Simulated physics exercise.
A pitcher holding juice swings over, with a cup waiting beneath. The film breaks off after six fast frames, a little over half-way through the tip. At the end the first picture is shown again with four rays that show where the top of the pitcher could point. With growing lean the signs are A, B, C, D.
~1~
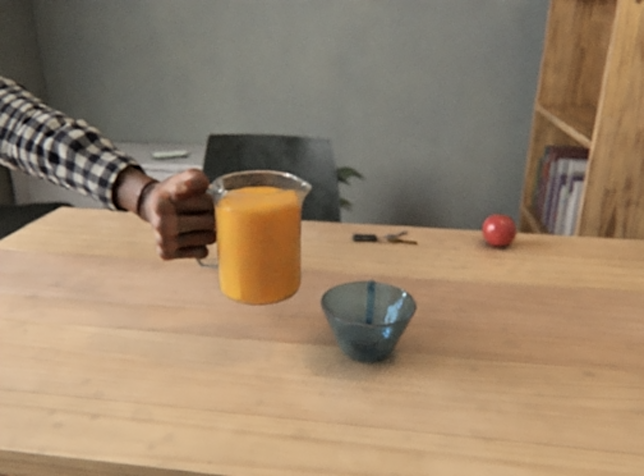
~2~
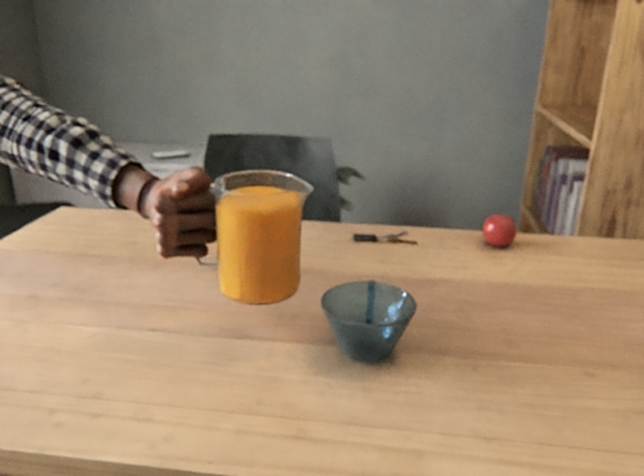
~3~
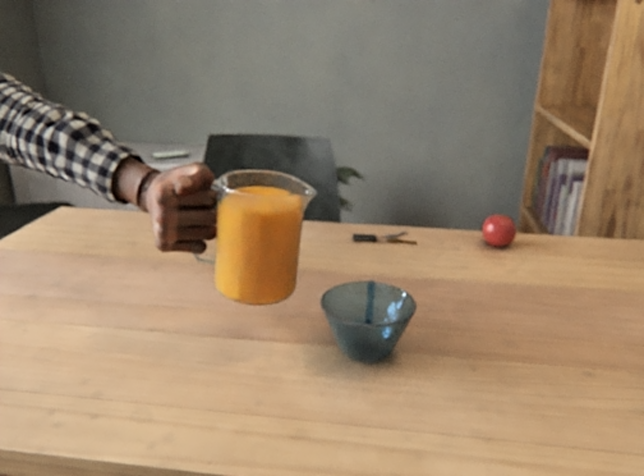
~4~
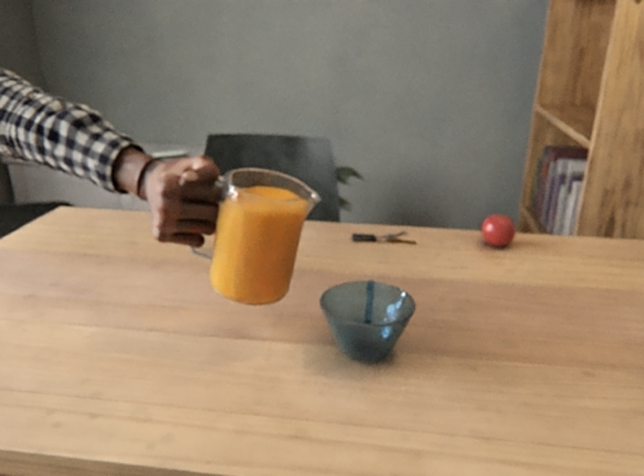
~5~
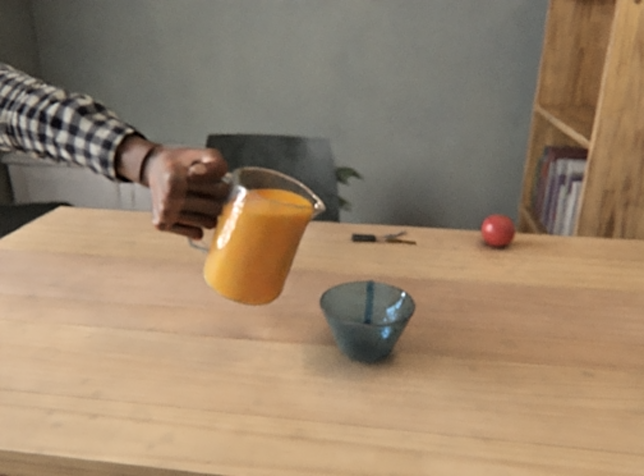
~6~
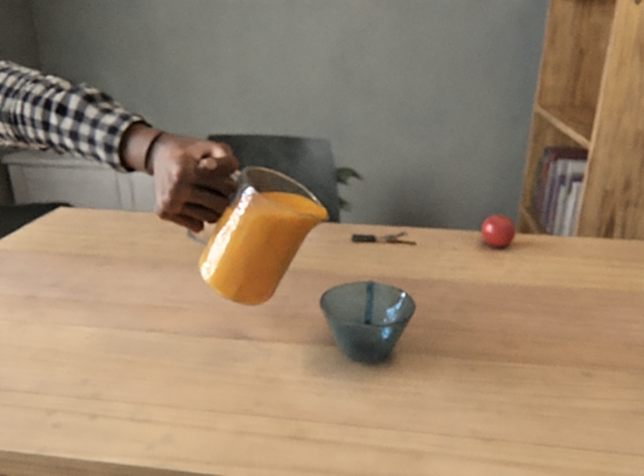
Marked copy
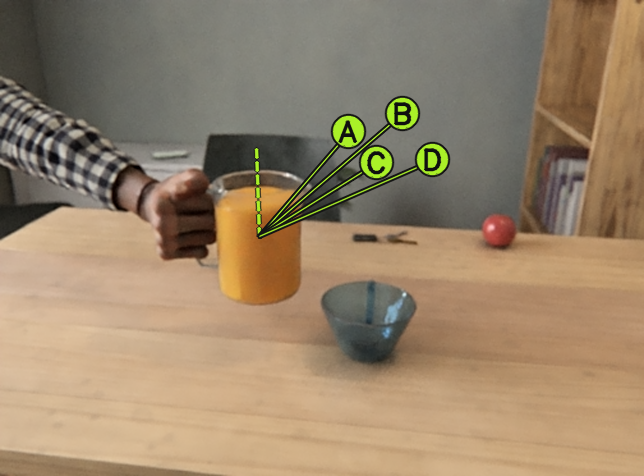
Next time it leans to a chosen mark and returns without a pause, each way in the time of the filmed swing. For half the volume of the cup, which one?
The best line is C.
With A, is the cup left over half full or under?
Under half.
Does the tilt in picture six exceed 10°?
Yes, it does.
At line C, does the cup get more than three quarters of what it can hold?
No.
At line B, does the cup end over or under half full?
Under half.
In lime, A at (338, 145); B at (389, 124); C at (362, 172); D at (416, 167).
With A, the cup ends with about 20 % of what it can hold.
With B, the cup ends with about 33 % of what it can hold.
With C, the cup ends with about 49 % of what it can hold.
With D, the cup ends with about 65 % of what it can hold; 3 % of the juice is spilt.
